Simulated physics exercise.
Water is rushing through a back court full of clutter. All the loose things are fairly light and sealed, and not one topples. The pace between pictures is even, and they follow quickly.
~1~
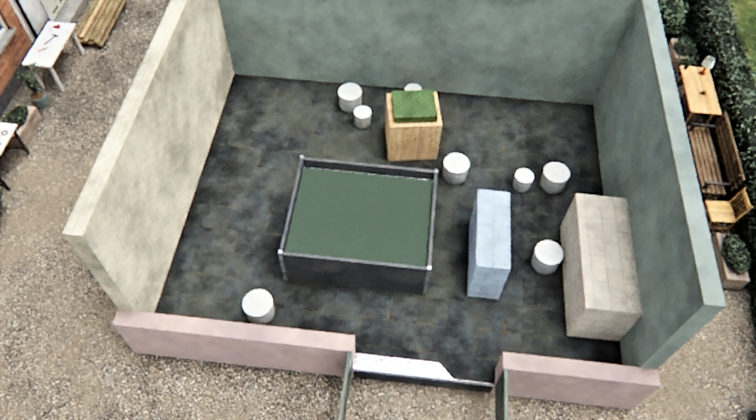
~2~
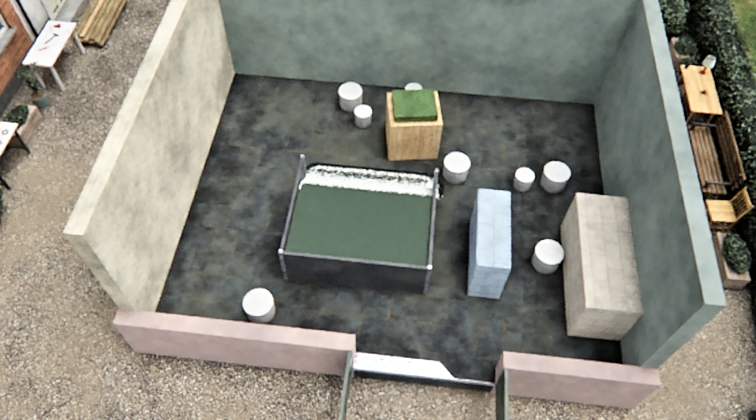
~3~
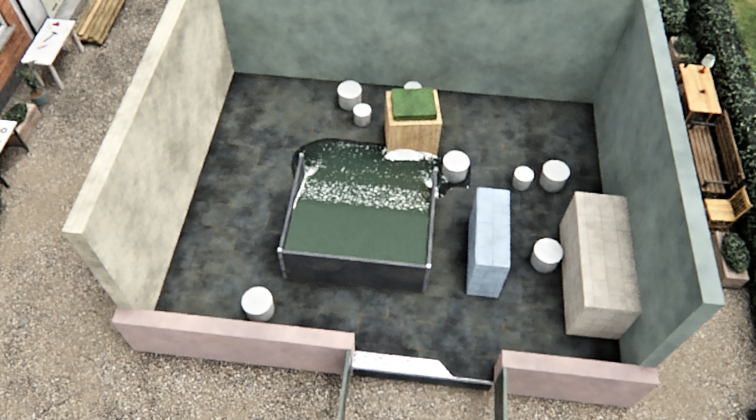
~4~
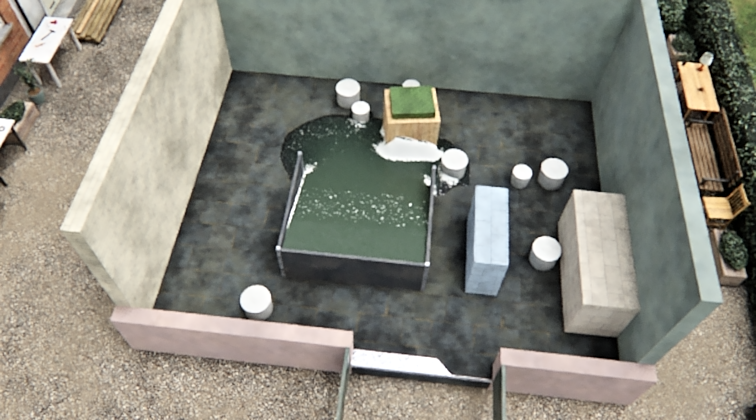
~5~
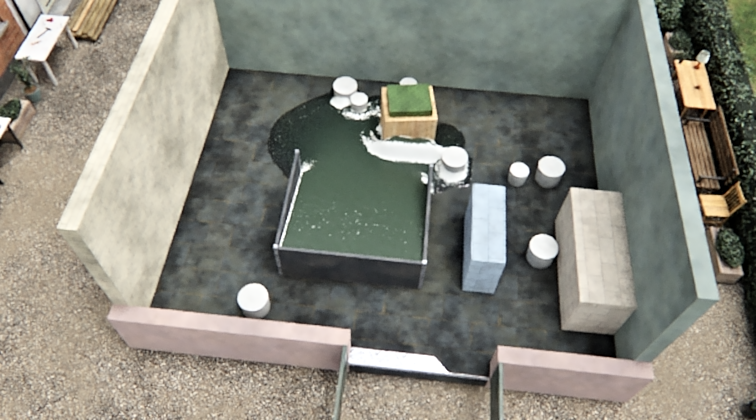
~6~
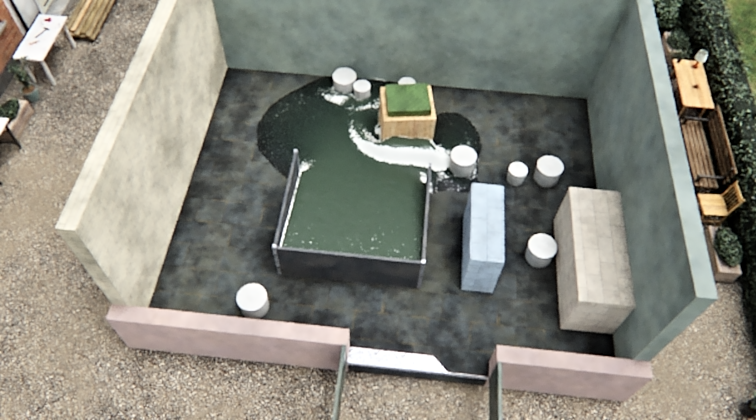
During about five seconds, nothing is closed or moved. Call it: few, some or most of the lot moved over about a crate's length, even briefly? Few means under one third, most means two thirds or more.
Most.
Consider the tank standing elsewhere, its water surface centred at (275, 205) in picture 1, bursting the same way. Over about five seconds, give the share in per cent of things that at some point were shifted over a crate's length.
Roughly 40 %.
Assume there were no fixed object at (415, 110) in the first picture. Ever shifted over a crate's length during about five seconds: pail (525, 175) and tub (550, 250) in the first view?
In order: Stayed put, then stayed put.
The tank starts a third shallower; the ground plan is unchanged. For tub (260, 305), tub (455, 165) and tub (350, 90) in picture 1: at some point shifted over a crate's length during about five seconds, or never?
Order as given: Not past it; displaced that much; displaced that much.
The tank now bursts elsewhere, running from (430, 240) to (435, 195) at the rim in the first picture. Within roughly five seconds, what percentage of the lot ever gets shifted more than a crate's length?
Roughly 20 in a hundred.
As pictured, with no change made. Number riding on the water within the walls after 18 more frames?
I get 4.
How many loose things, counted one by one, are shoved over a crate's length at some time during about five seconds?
So, 8 of them.
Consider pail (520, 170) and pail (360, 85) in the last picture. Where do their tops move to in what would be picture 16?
Estimate: First at (566, 188), second at (417, 103), approximately.
A moment on, 2 of 8 are well off their spots; 2 afloat.
Next, 6 of 8 are well off their spots; 2 afloat.
Later, 6 of 8 are well off their spots; 4 afloat.
In the end, 7 of 8 are well off their spots, and 8 have been at some point; 4 afloat.
